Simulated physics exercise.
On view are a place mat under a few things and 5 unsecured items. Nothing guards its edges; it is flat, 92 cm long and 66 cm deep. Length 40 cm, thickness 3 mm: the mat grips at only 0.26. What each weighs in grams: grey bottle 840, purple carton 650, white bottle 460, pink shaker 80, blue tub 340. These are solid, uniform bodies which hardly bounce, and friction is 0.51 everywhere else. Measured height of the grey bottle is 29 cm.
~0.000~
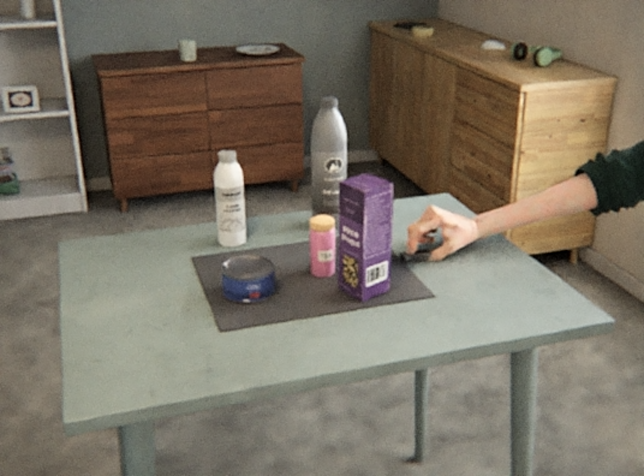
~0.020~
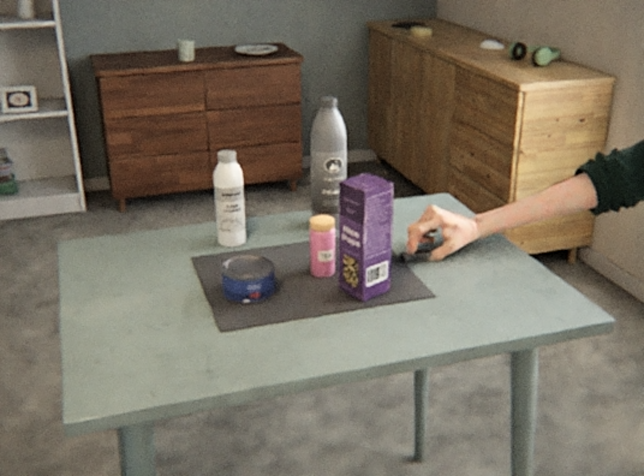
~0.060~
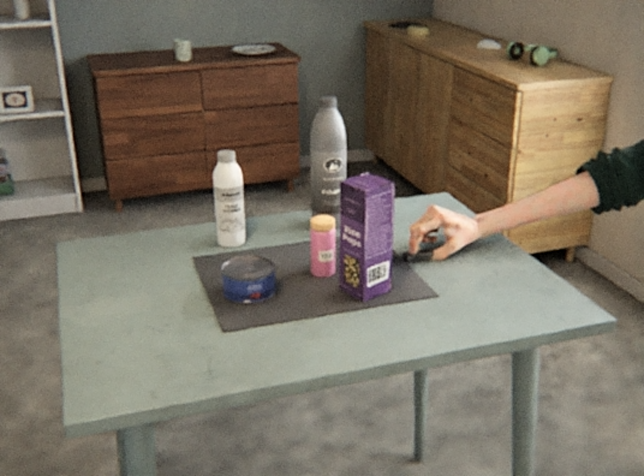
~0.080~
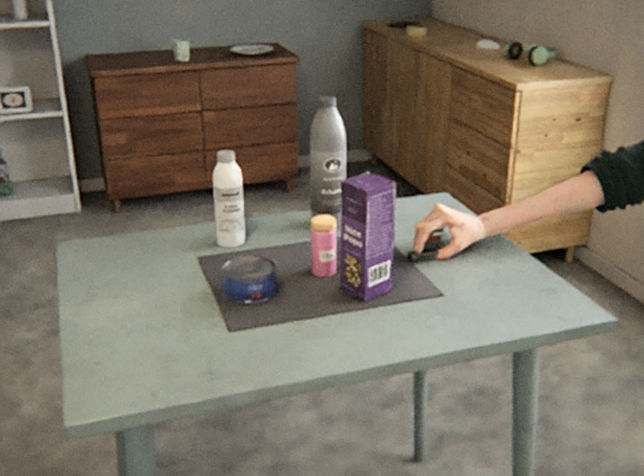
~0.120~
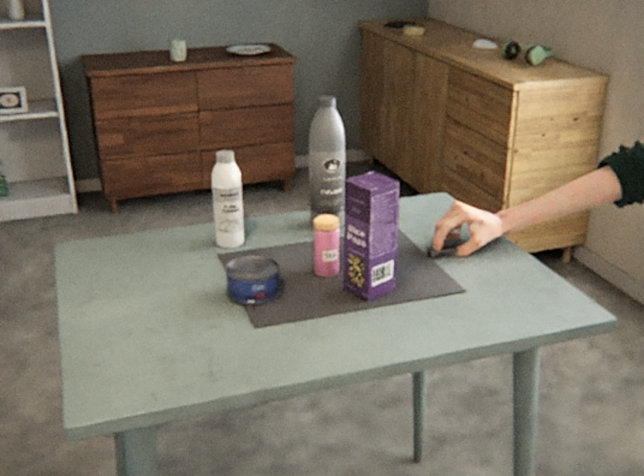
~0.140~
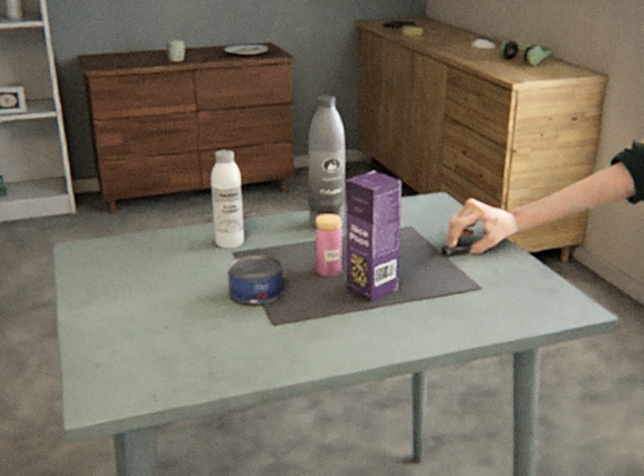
In a room with wooden cabinets, a hand grips the edge of a dark mat on a pale green table, among two bottles, a blue tub, a pink shaker and a purple carton. The mat stays still at first, then the hand pulls it right, sliding it beneath the items, which barely shift.
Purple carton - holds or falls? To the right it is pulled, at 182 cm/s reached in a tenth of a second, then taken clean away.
Looks like it takes a spill.
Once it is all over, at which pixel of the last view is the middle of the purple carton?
Around (472, 240).
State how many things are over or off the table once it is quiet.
Altogether, 2.
Around 0.34 s, mat pulled 46 cm; purple carton shifted 11 cm near (422, 229); pink shaker at 12° to upright; blue tub shifted 3 cm.
Around 0.54 s, mat pulled 82 cm; purple carton at 25° to upright near (443, 218); pink shaker at 61° to upright; blue tub shifted 3 cm.
Finally (1.2 s), on their side or leaning hard on the table, purple carton and pink shaker; the other 3 still in place (within 6 cm). Final places as that camera would see them, purple carton near (472, 240).
